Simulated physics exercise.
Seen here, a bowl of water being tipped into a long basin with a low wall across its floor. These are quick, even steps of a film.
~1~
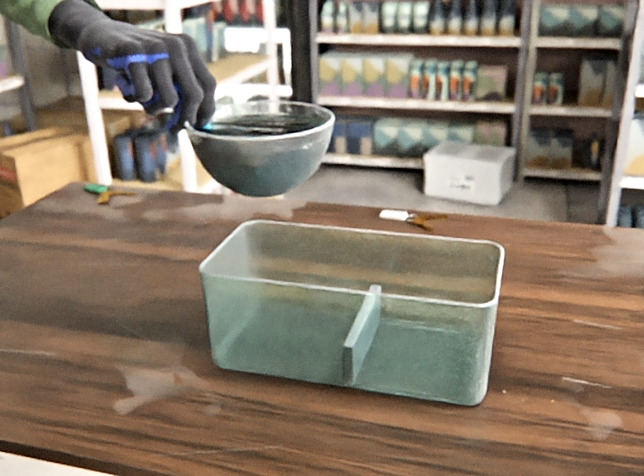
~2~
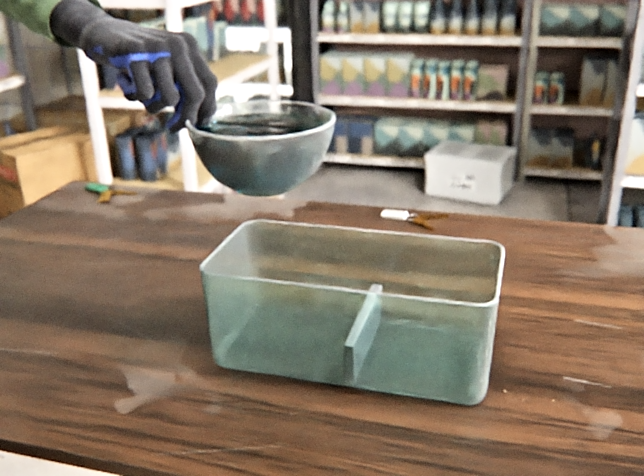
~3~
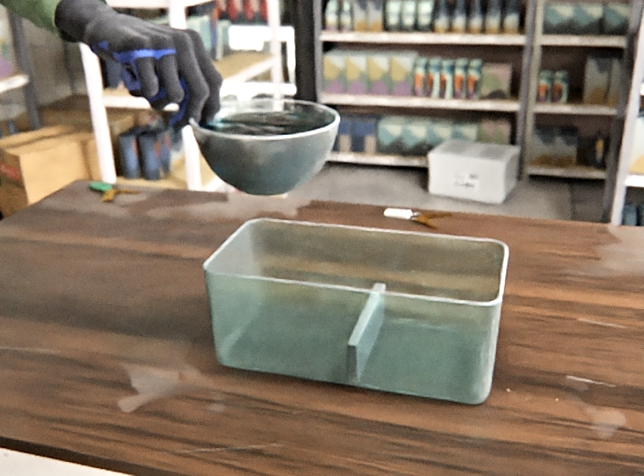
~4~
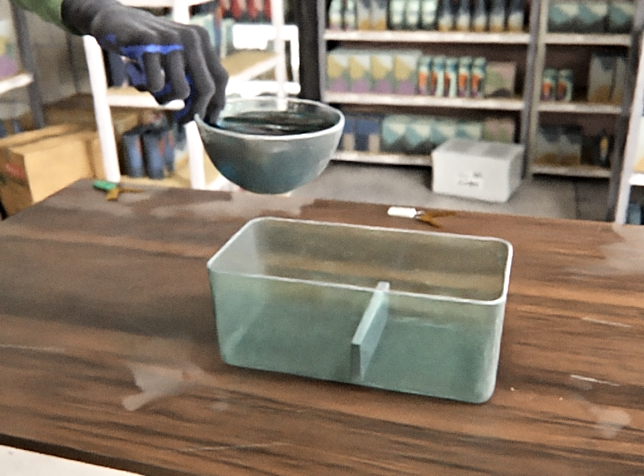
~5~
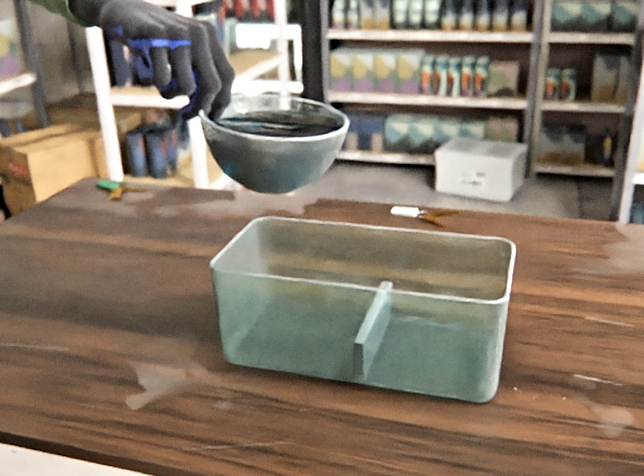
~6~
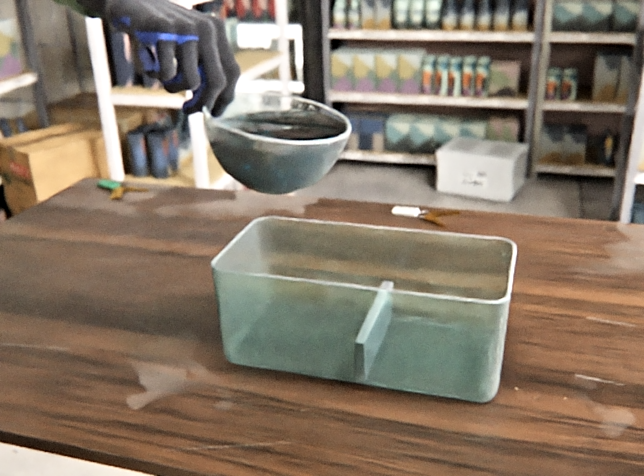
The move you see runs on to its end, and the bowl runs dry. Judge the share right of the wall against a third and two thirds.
In the end more than two thirds is right of the wall.
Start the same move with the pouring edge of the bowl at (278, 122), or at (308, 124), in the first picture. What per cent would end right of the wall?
In turn 15 and 60 in a hundred.
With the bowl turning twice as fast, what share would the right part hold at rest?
Near 65 %.
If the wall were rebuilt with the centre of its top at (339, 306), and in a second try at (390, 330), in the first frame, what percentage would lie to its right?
In turn 95 and 55 in a hundred.
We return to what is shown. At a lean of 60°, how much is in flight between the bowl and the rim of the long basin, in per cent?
Near 30 %.
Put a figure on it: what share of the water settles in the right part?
Roughly 80 in a hundred.
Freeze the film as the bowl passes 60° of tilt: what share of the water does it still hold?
Close to 45 per cent.
A moment on, the bowl is tipped part way and 47 per cent is still to pour, 2 is left of the wall and 23 right of it.
Next, the bowl is tipped on its side and 2 per cent is still to pour, 13 is left of the wall and 80 right of it.
Then the bowl is tipped right over and 0 per cent is still to pour, 19 is left of the wall and 81 right of it.
Later the bowl is tipped right over and 0 per cent is still to pour, 19 is left of the wall and 81 right of it.
At rest 19 per cent lies left of the wall, 81 right of it and 0 outside.
